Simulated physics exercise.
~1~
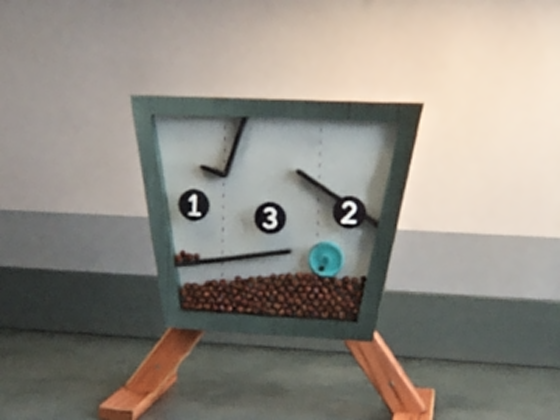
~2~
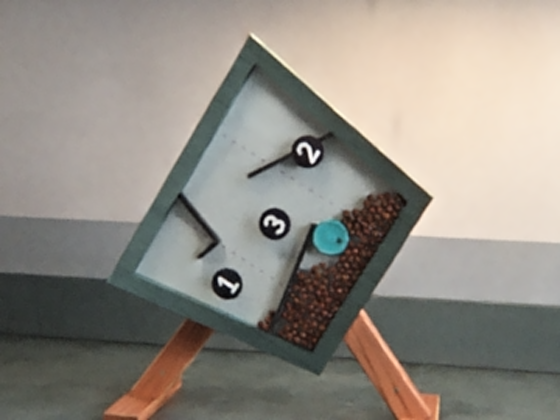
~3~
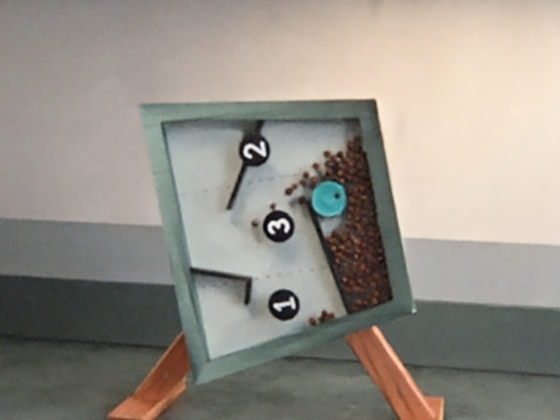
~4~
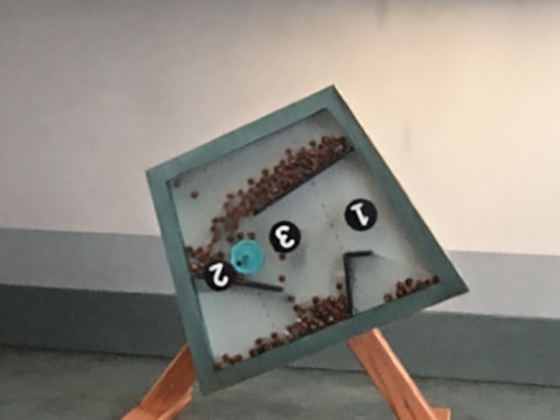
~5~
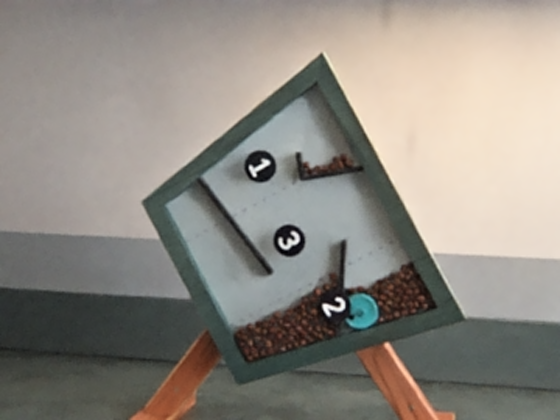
A greenish frame holding small brown beads and a turquoise disc turned anticlockwise on wooden legs, sending the beads sliding and tumbling past dark bars, until it came to rest tilted, with most beads and the disc gathered along the bottom by the number two.
